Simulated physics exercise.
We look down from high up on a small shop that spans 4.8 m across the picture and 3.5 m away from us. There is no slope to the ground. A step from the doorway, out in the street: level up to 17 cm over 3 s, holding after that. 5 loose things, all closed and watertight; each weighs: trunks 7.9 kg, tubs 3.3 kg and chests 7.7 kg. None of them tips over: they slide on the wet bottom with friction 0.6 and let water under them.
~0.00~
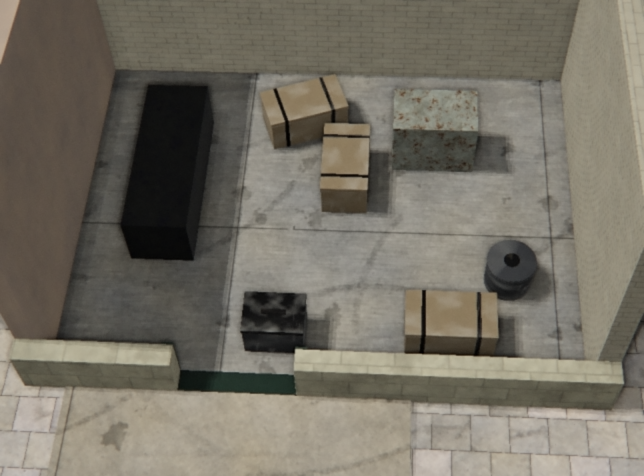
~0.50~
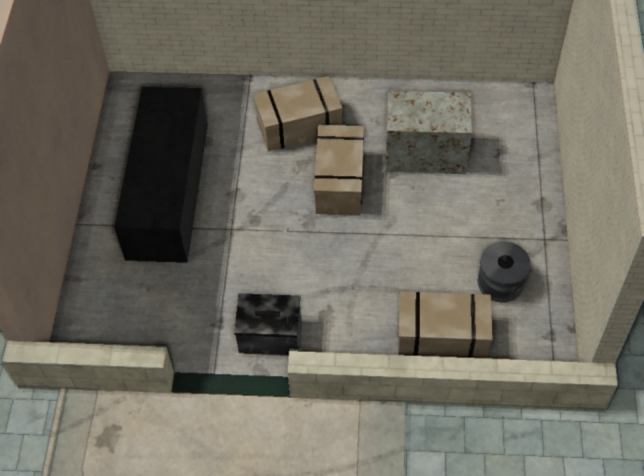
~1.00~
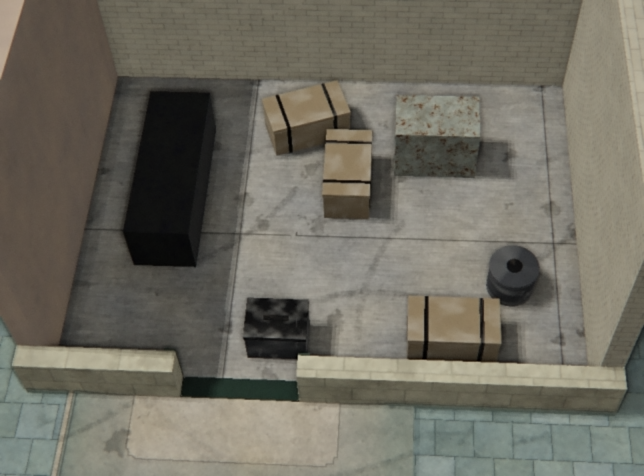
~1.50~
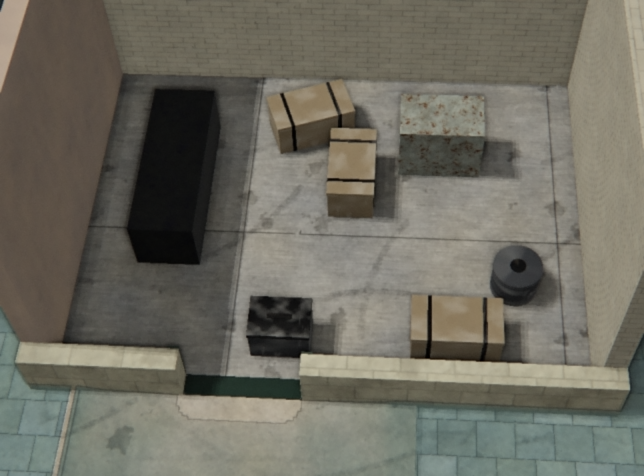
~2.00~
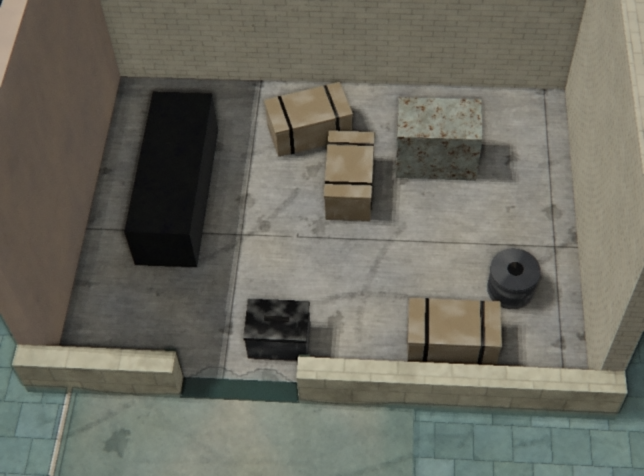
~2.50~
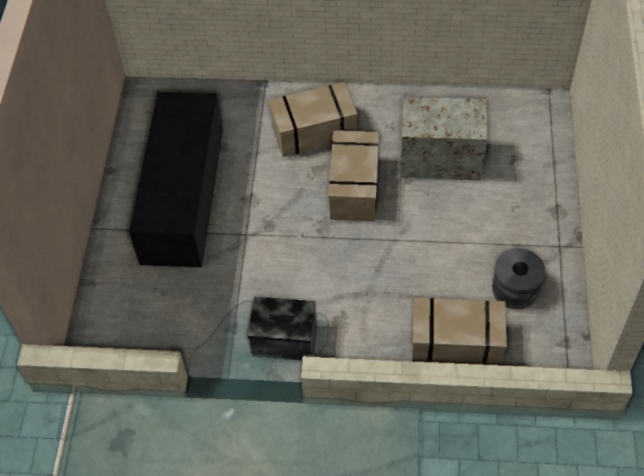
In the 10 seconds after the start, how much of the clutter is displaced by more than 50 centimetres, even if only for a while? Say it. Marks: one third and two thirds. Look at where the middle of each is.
My guess is it lands in the middle band.
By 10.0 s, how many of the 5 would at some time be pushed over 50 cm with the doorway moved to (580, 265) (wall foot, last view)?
5.
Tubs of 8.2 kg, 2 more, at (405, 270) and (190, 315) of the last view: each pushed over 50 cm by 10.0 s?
One by one: Below; above.
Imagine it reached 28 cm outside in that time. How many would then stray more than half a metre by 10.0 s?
Count: 5.
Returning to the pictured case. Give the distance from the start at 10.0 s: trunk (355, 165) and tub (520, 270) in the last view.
In that order: 120 cm, 0 cm.
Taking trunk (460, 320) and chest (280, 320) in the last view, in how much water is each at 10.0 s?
Depths: Near 1 cm, then near 5 cm.
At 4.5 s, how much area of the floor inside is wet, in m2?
Some 6.5 m2.
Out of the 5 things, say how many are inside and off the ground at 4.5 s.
At that instant the tally stands at 0.
After 3.5 s 1 of 5 are over 50 cm from their spots; 0 afloat.
After 4.5 s 1 of 5 are over 50 cm from their spots; 0 afloat.
After 7.0 s 3 of 5 are over 50 cm from their spots; 2 afloat.
After 10.0 s 3 of 5 are over 50 cm from their spots, and 3 have been at some point; 3 afloat.
